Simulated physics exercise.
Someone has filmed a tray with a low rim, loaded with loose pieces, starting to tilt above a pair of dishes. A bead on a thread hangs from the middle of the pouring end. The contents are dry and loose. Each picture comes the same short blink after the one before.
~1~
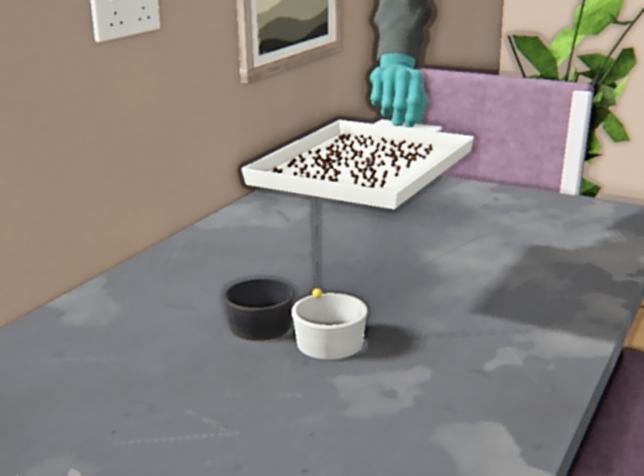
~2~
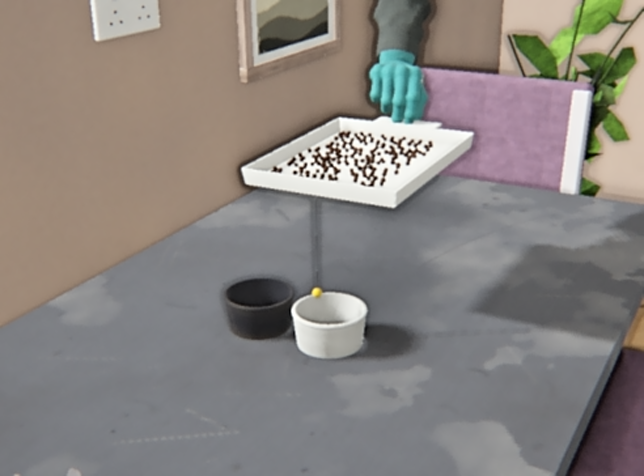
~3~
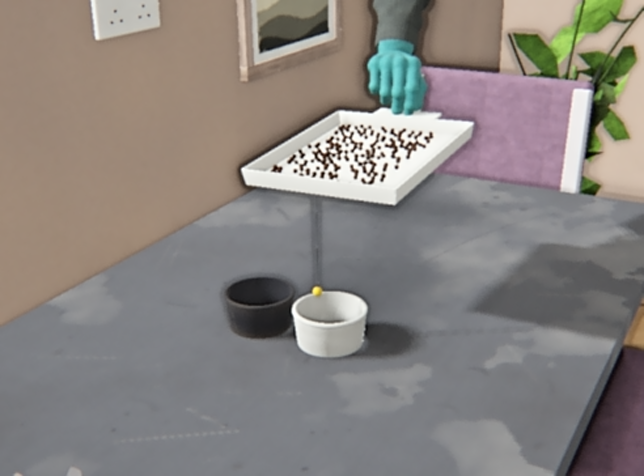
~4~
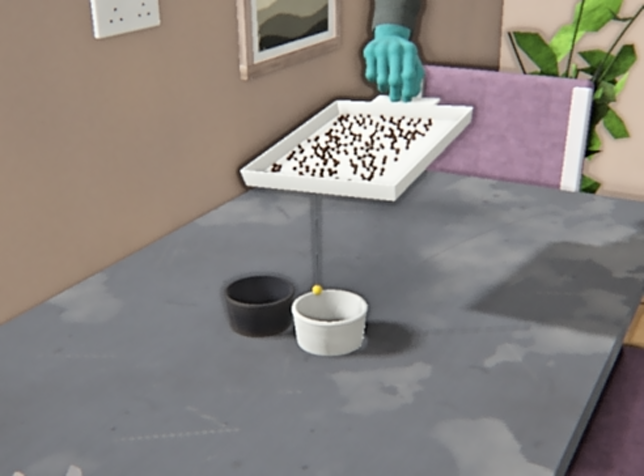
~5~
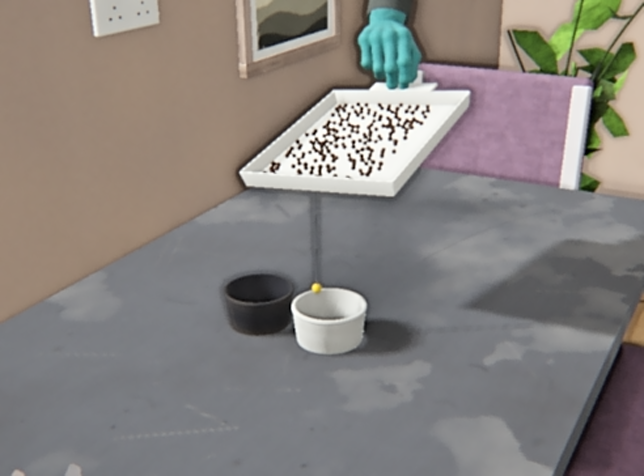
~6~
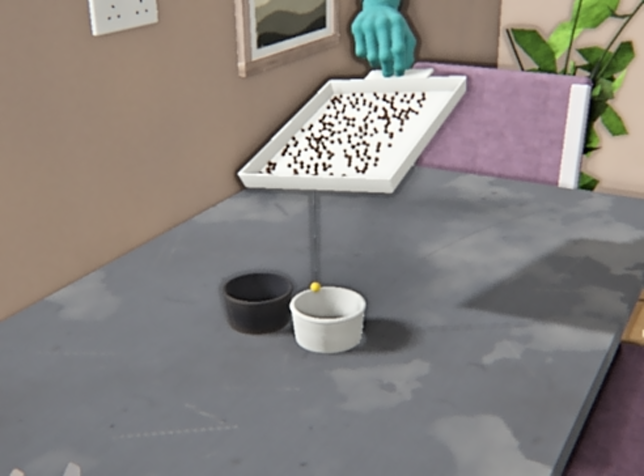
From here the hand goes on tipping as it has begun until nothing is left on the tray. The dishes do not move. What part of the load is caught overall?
The two hold the larger part of the load.
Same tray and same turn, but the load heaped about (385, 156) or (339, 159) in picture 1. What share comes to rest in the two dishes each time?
The first gives 80 %, the second 90 %.
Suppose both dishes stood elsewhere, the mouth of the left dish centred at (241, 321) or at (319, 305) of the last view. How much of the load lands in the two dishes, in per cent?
About 0 and 0 per cent.
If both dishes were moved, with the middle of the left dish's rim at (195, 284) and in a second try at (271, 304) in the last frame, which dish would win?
One: The right-hand dish. Two: The left one.
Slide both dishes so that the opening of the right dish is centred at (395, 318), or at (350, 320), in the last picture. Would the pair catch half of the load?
The first try: Below a half. The second: Below a half.
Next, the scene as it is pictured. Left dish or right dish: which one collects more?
That is the left-hand dish.
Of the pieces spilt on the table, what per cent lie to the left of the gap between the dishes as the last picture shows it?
Roughly 100 in a hundred.
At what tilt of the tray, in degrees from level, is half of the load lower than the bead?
Roughly 110°.
Just after the last frame, tray tipped steeply; almost all on the tray; just a few in the left dish; just a few outside both; about a tenth in the air.
A moment on, tray tipped past a quarter turn; roughly two thirds on the tray; about a tenth in the left dish; about a tenth outside both; roughly a quarter in the air.
Further on, tray tipped past a quarter turn; the larger part in the left dish; about a tenth outside both.
When it is over, tray tipped past a quarter turn; not one in the right dish; the larger part in the left dish; about a tenth outside both.
